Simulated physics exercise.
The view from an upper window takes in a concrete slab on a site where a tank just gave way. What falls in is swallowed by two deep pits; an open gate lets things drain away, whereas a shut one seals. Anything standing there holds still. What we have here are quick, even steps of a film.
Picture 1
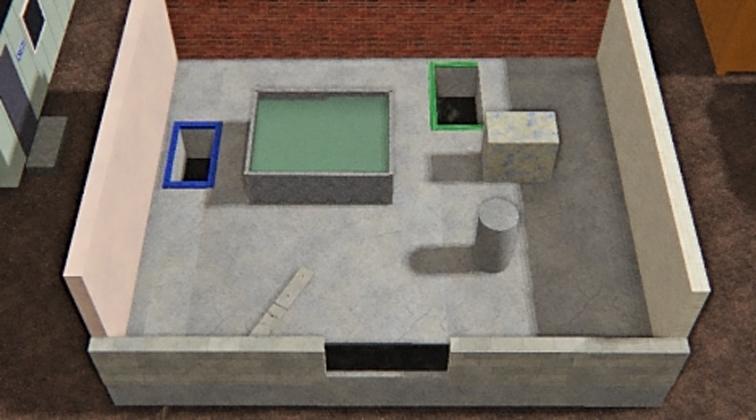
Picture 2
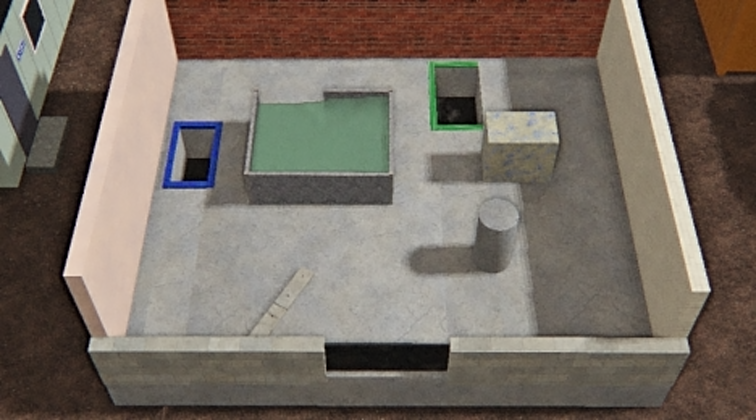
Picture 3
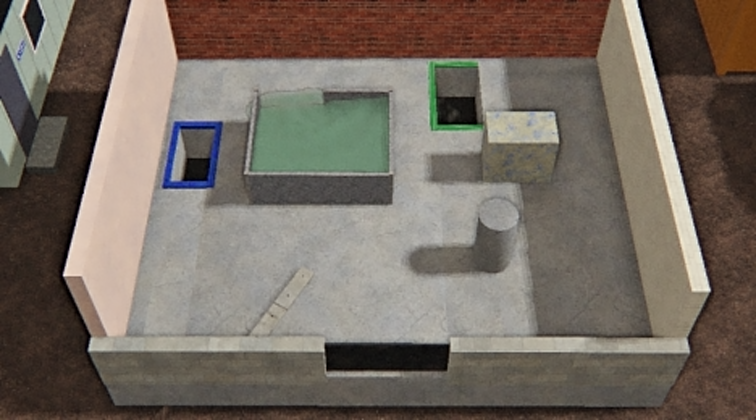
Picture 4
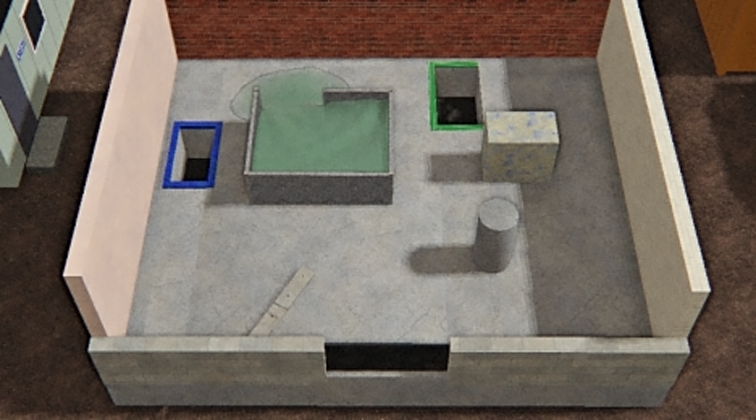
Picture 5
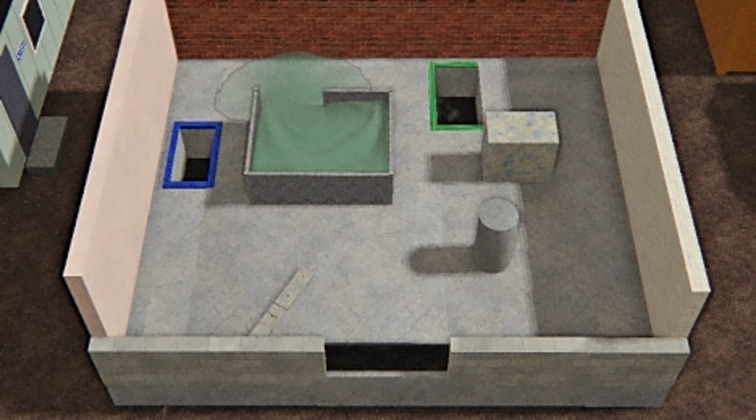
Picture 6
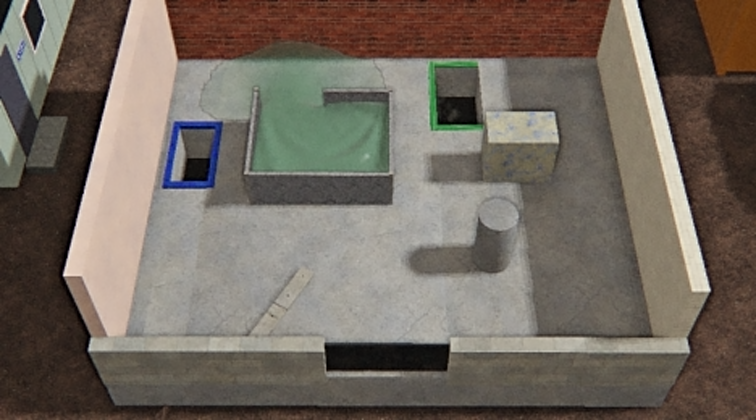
The open tank on the concrete slab stood full of still green water, then a gap opened in its far side and water poured out, spreading in a thin sheet across the slab behind it.
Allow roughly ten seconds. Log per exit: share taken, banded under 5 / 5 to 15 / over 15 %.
Result: Gate: Short of a twentieth; blue pit: Upwards of fifteen per cent; green pit: Upwards of fifteen per cent.
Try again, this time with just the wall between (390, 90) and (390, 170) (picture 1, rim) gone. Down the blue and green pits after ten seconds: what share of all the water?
In percent: Blue 0, green 40.
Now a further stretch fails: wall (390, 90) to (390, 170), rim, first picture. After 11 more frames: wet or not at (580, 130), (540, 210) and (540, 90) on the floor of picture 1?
Taking them in order, I'd say swamped, swamped and swamped.
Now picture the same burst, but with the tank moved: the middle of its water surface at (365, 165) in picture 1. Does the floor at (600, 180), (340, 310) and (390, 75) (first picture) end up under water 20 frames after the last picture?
One after the other: Dry, no water, flooded.
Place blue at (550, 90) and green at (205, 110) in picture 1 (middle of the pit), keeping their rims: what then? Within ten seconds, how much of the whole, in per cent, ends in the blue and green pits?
Of everything, blue catches 8 per cent while green catches 45 per cent.
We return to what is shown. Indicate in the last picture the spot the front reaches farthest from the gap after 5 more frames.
Farthest reach: About (441, 62).
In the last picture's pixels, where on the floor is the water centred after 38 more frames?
Near (292, 141) in the last view.
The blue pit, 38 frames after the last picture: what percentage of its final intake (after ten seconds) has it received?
75 %.
A moment on, water covers 10 % of the floor; the gate 0 %, the blue pit 0 %, the green pit 0 %.
Next, water covers 20 % of the floor; the gate 0 %, the blue pit 1 %, the green pit 3 %.
Then, water covers 30 % of the floor; the gate 0 %, the blue pit 8 %, the green pit 9 %.
Later, water covers 45 % of the floor; the gate 0 %, the blue pit 18 %, the green pit 17 %.
In the end, water covers 55 % of the floor; the gate 0 %, the blue pit 24 %, the green pit 24 %.
